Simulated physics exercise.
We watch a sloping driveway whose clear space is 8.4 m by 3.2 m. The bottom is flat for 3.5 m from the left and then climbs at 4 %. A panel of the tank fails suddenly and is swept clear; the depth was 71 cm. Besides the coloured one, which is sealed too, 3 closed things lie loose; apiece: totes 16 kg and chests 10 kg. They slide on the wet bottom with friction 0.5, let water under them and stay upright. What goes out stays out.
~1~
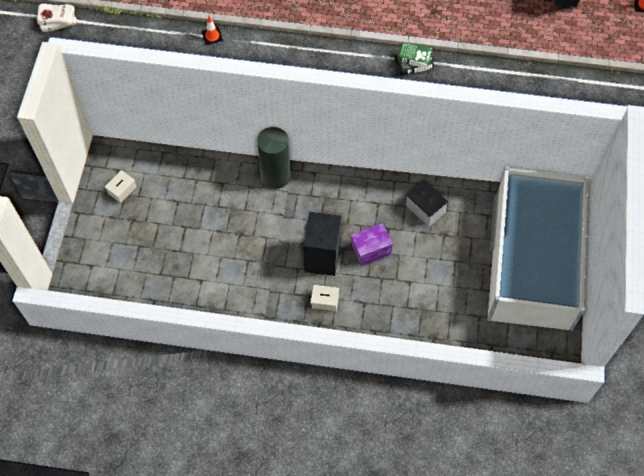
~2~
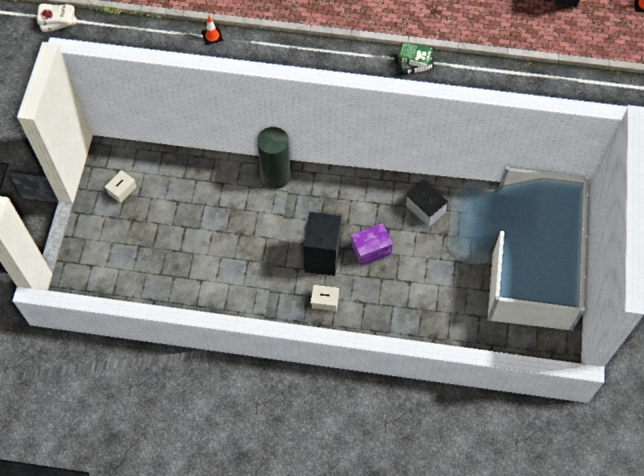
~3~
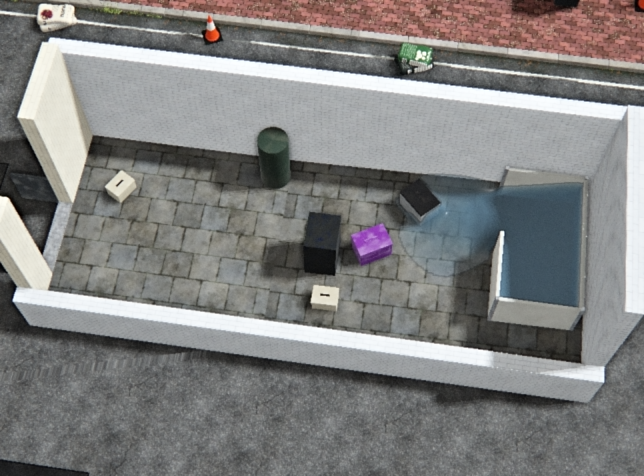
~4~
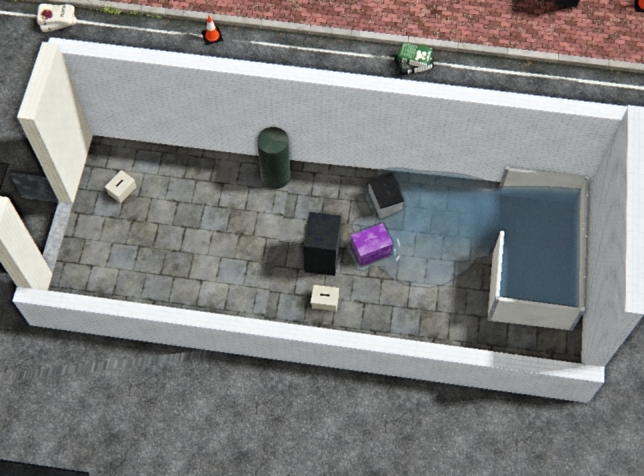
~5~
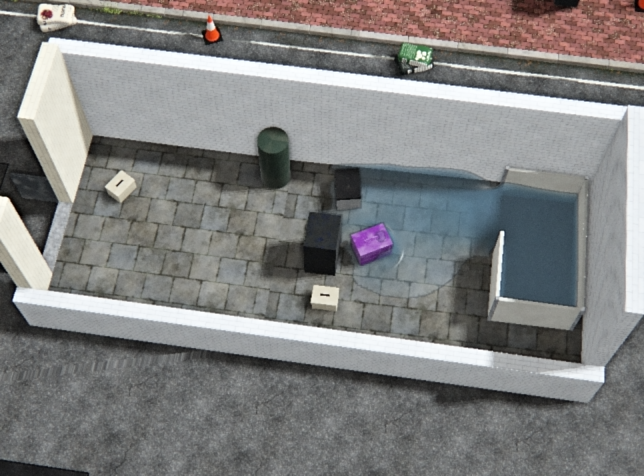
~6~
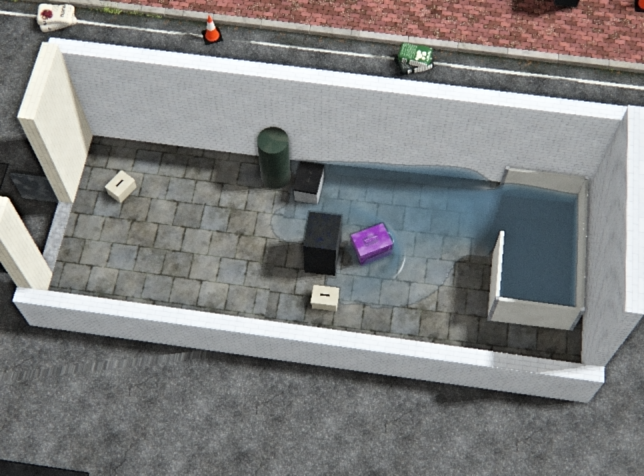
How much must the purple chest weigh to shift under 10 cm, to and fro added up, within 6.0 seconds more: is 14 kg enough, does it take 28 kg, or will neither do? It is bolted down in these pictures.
Verdict: Neither weight holds it.
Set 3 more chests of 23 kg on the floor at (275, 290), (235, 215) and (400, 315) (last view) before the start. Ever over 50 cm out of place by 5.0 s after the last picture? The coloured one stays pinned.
In turn: Under, over, less.
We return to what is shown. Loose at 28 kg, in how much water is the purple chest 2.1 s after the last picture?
About 7 cm.
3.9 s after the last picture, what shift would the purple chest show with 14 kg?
About 120 cm.
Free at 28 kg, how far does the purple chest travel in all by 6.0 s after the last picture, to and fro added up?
Some 100 cm in all.
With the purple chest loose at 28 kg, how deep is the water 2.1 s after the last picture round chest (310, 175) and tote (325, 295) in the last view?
About 5 and 7 cm.
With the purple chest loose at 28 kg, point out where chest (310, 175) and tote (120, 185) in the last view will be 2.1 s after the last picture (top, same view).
Near (63, 255) and (84, 188).
Then, 0.4 s after the last picture the purple chest would be 51 cm from its start with 14 kg and 35 cm from its start with 28 kg; 7 cm of water round it then.
Then, 2.1 s after the last picture the purple chest would be 122 cm from its start with 14 kg and 91 cm from its start with 28 kg; 7 cm of water round it then.
Then, 3.9 s after the last picture the purple chest would be 122 cm from its start with 14 kg and 92 cm from its start with 28 kg; 5 cm of water round it then.
Then, 6.0 s after the last picture the purple chest would be 122 cm from its start with 14 kg and 92 cm from its start with 28 kg; 4 cm of water round it then.
